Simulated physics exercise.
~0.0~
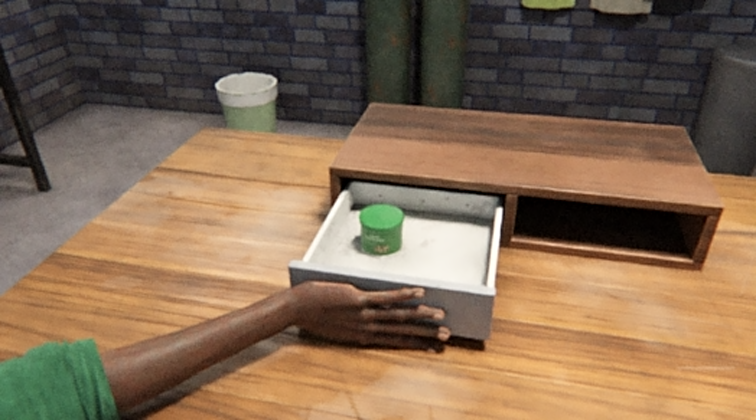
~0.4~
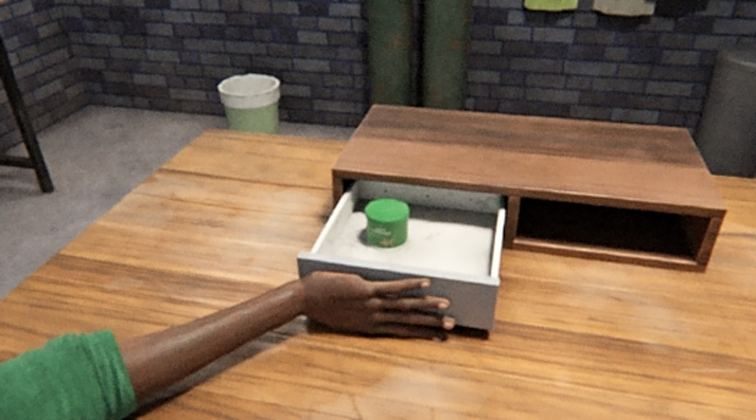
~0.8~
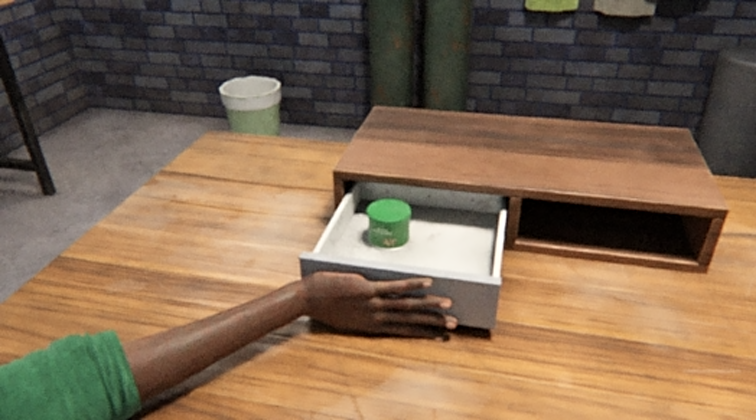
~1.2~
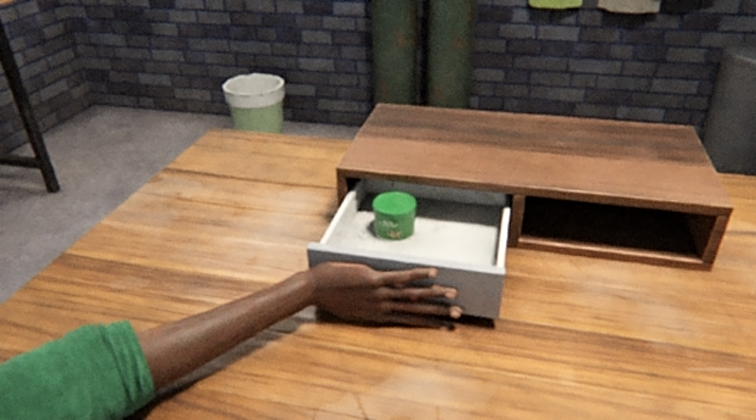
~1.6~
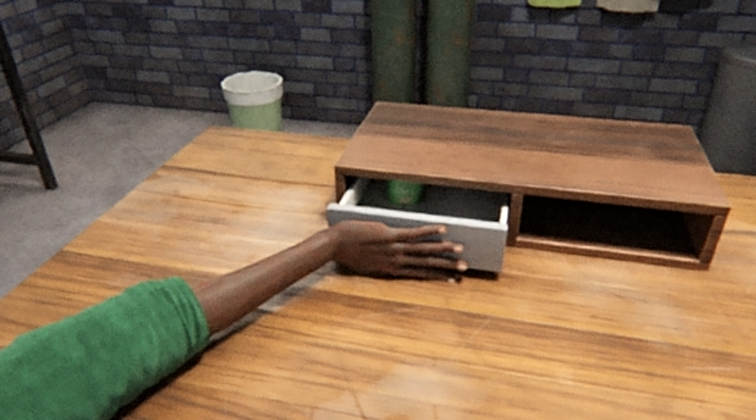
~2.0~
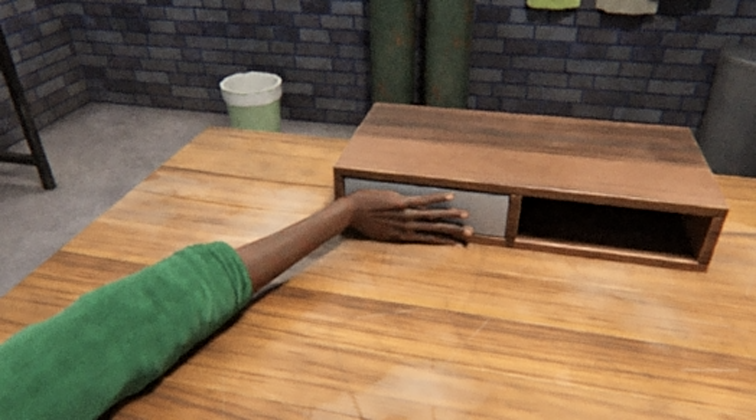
A hand gently pushes a drawer holding a green tin into a wooden chest until it shuts flush.
